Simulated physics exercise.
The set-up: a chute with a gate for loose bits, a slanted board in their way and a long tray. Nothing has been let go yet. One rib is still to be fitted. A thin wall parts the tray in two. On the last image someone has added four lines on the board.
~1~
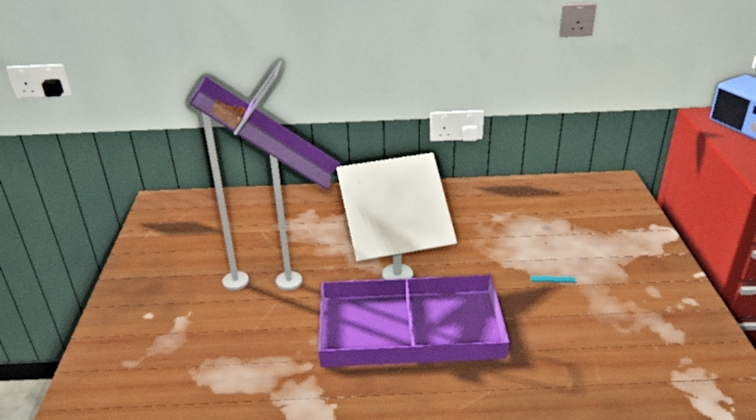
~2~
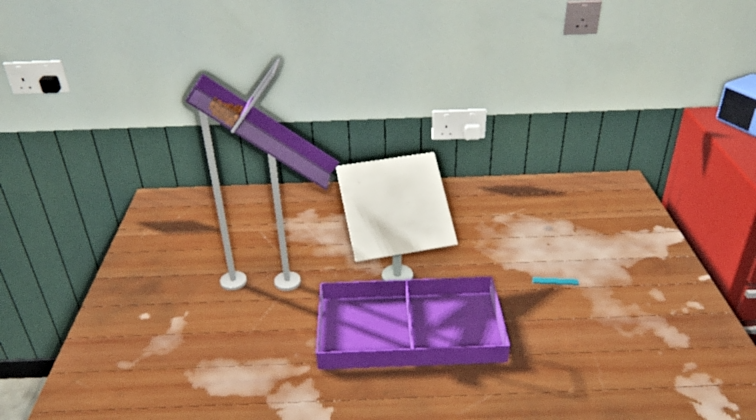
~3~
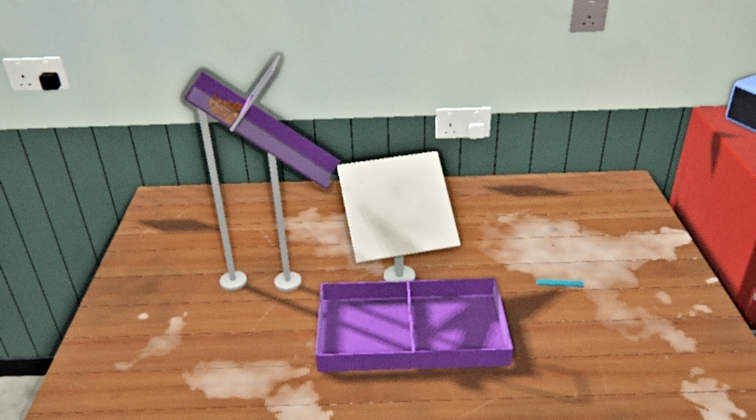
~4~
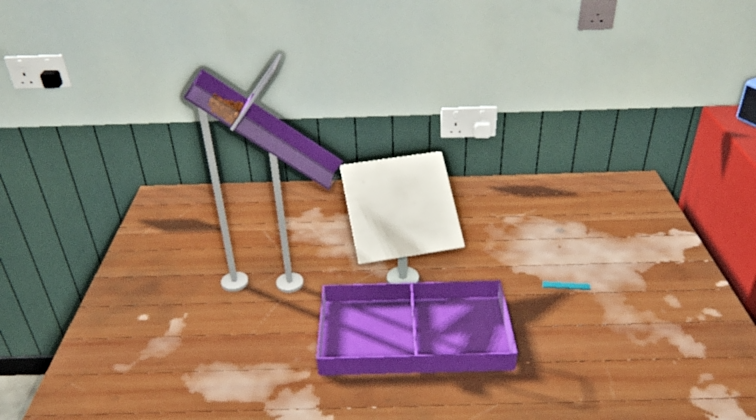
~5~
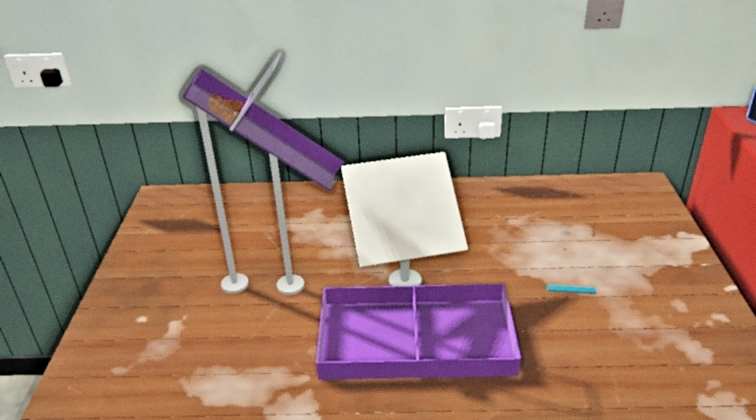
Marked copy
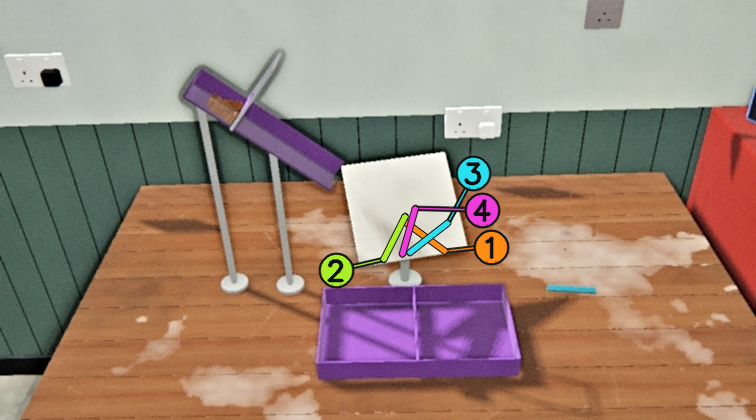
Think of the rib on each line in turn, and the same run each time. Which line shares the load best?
Line 3.
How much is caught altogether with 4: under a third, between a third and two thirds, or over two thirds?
Over two thirds.
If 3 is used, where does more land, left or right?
The left half.
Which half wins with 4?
The left half.
On the marked copy, line 1 from (403, 221) to (444, 251); line 2 from (405, 216) to (383, 259); line 3 from (447, 223) to (409, 252); line 4 from (415, 208) to (402, 254).
For line 1, of what is caught, a small share in the left half, the bulk in the right.
For line 2, of what is caught, the bulk in the left half, close to a quarter in the right.
For line 3, of what is caught, close to two thirds in the left half, close to a third in the right.
For line 4, of what is caught, all but a few in the left half, a small share in the right.
